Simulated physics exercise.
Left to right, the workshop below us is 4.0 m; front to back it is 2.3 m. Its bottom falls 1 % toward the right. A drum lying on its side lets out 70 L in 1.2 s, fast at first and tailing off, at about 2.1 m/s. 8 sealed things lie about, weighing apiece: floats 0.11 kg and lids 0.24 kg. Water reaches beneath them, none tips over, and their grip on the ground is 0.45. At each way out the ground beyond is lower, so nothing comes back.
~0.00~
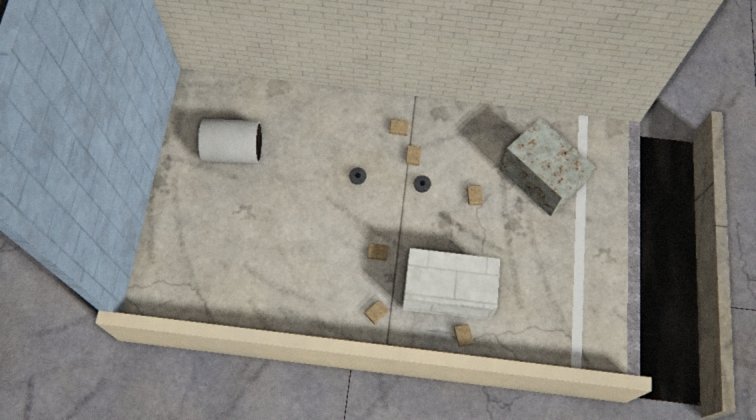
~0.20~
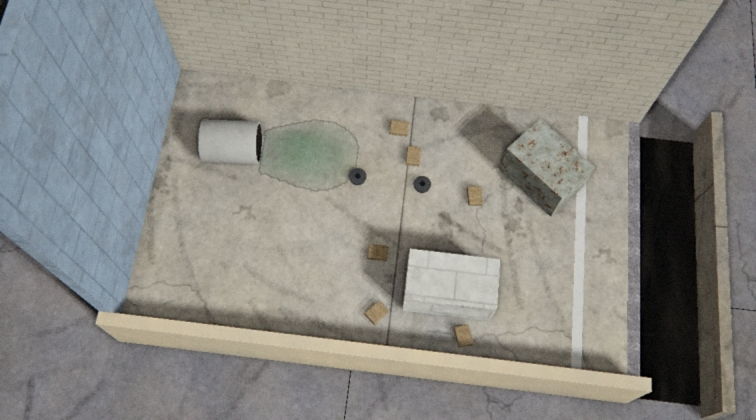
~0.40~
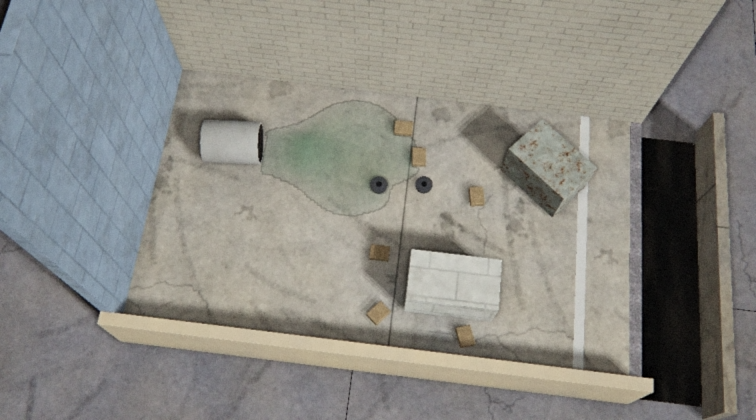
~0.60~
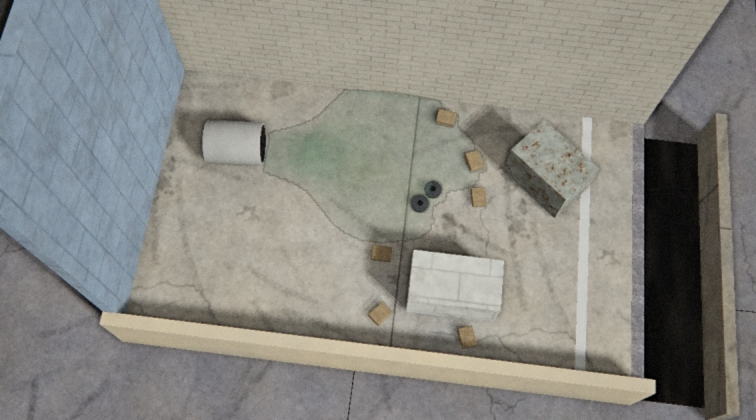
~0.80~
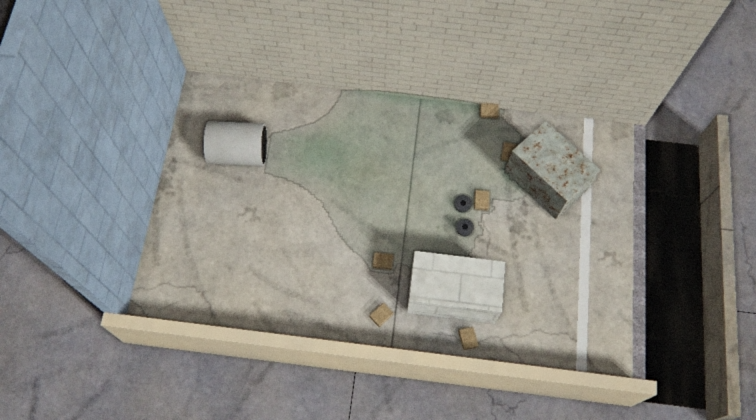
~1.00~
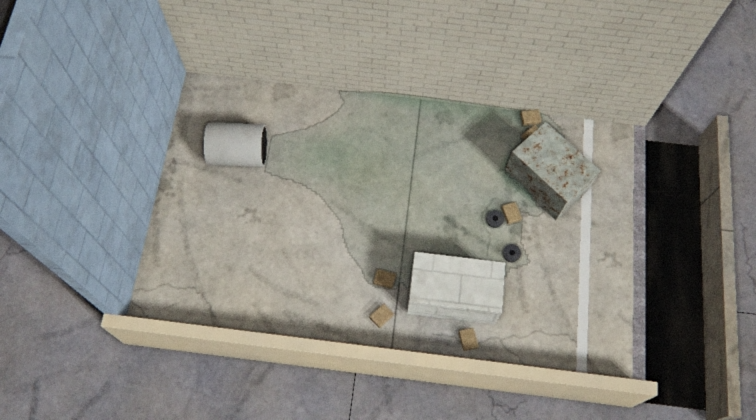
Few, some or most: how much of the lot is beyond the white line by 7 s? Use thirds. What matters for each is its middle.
Share: From one to two thirds.
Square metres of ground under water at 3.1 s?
About 2.5 m2 is covered.
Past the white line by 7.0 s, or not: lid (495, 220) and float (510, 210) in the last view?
The first one succeeds and the second one succeeds.
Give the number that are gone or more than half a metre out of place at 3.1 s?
I make it 5.
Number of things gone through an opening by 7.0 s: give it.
I make it 5.
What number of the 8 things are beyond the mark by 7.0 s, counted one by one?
That comes to 5 in all.
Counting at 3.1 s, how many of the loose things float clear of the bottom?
Count: 0.
After 1.4 s 3 of 8 are over the mark; 3 afloat.
After 3.1 s 5 of 8 are over the mark; 0 afloat.
After 4.9 s 5 of 8 are over the mark; 0 afloat.
After 7.0 s 5 of 8 are over the mark; 0 afloat.
